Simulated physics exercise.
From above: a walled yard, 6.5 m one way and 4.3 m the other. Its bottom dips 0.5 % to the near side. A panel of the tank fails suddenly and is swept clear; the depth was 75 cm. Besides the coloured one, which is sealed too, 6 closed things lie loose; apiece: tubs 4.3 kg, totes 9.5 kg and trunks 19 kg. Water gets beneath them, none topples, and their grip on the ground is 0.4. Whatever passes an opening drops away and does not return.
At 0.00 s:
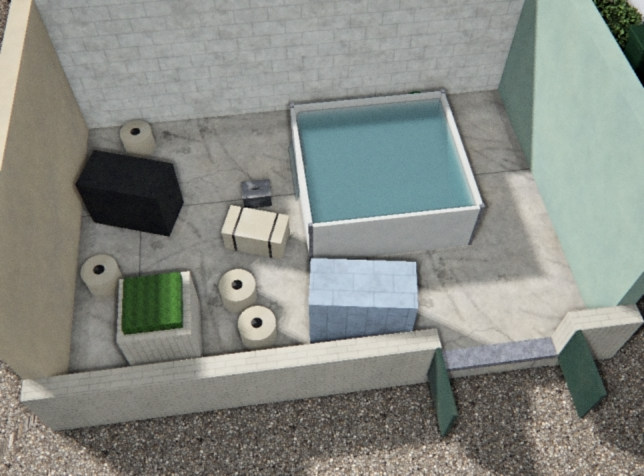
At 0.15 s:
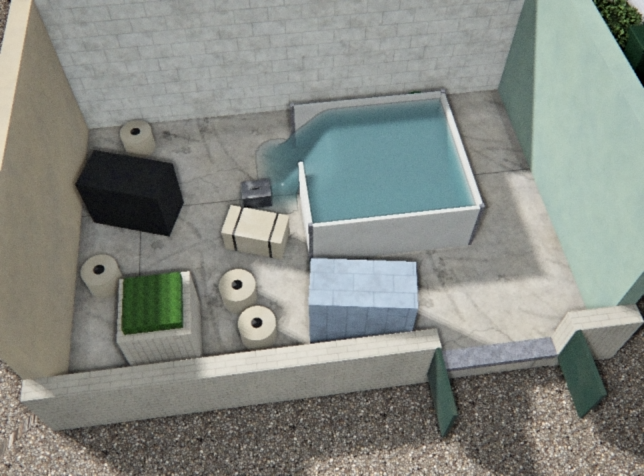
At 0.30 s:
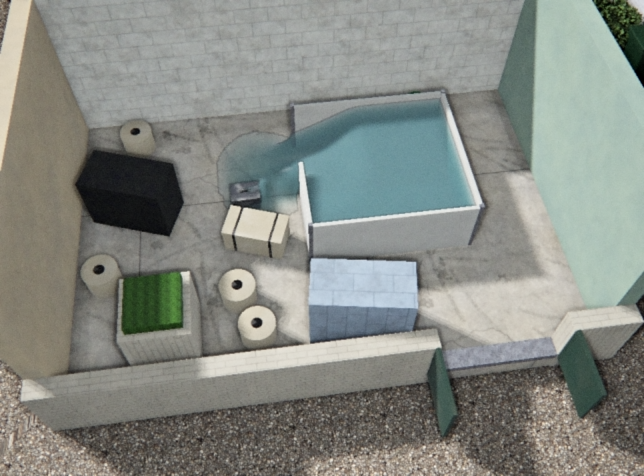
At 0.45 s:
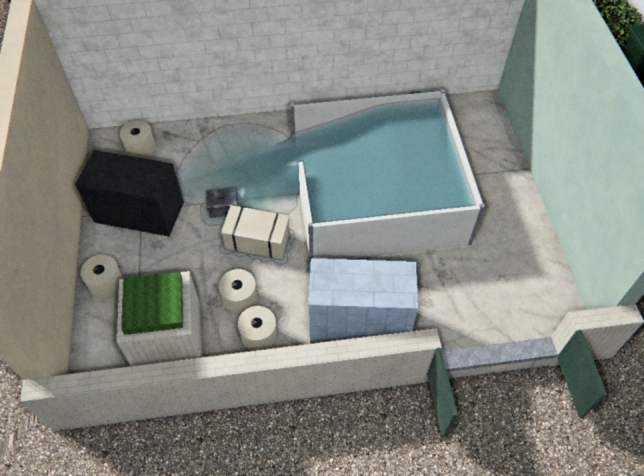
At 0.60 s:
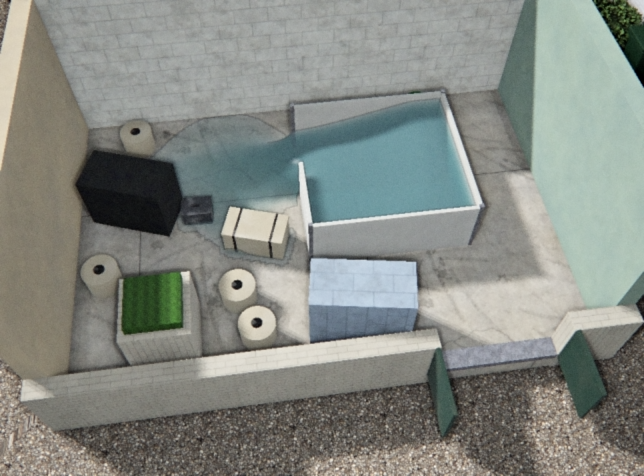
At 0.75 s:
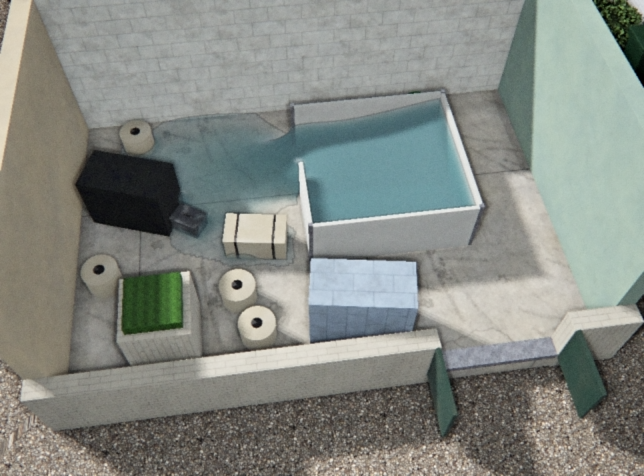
The footage shows a walled yard from above, where the left side of a water-filled tank opens and water spreads left across the paving, carrying a small dark grey box past a strapped cream box to beside a large black block.
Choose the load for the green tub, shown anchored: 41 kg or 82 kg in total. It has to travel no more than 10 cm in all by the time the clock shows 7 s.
I expect that only the larger load is enough.
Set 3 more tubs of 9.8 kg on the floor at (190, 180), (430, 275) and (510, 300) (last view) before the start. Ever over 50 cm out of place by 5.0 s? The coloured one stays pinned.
In that order: Over, less, less.
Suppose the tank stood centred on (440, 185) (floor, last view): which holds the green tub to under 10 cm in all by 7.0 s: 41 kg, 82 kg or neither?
Then the lower weight is enough.
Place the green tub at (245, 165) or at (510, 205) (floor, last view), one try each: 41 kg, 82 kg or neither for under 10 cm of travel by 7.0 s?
In that order: Neither holds; either load holds.
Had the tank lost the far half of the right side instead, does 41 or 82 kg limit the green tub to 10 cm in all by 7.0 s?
Then neither load is enough.
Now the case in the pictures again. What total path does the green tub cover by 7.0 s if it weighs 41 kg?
About 80 cm.
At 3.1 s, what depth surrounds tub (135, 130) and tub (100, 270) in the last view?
About 39 and 26 cm.
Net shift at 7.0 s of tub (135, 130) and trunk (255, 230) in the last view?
In turn: 200 cm, 30 cm.
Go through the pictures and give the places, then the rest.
In the first picture, the green tub is out of sight; water covers 4.3 m2; 0 of 7 have shifted.
In the second picture, the green tub is out of sight; water covers 5.0 m2; 0 of 7 have shifted.
In the third picture, the green tub is out of sight; water covers 5.8 m2; 1 of 7 have shifted.
In the fourth picture, the green tub is out of sight; water covers 6.9 m2; 1 of 7 have shifted.
In the fifth picture, the green tub is out of sight; 8.2 m2 under water; 1 of 7 have shifted.
In the sixth picture, the green tub is out of sight; 9.2 m2 under water; 2 of 7 have shifted.
After 1.4 s the green tub would be 0 cm from its start with 41 kg and 0 cm from its start with 82 kg; 0 cm of water round it then.
After 3.1 s the green tub would be 0 cm from its start with 41 kg and 0 cm from its start with 82 kg; 0 cm of water round it then.
After 4.9 s the green tub would be 16 cm from its start with 41 kg and 0 cm from its start with 82 kg; 15 cm of water round it then.
After 7.0 s the green tub would be 71 cm from its start with 41 kg and 0 cm from its start with 82 kg; 12 cm of water round it then.
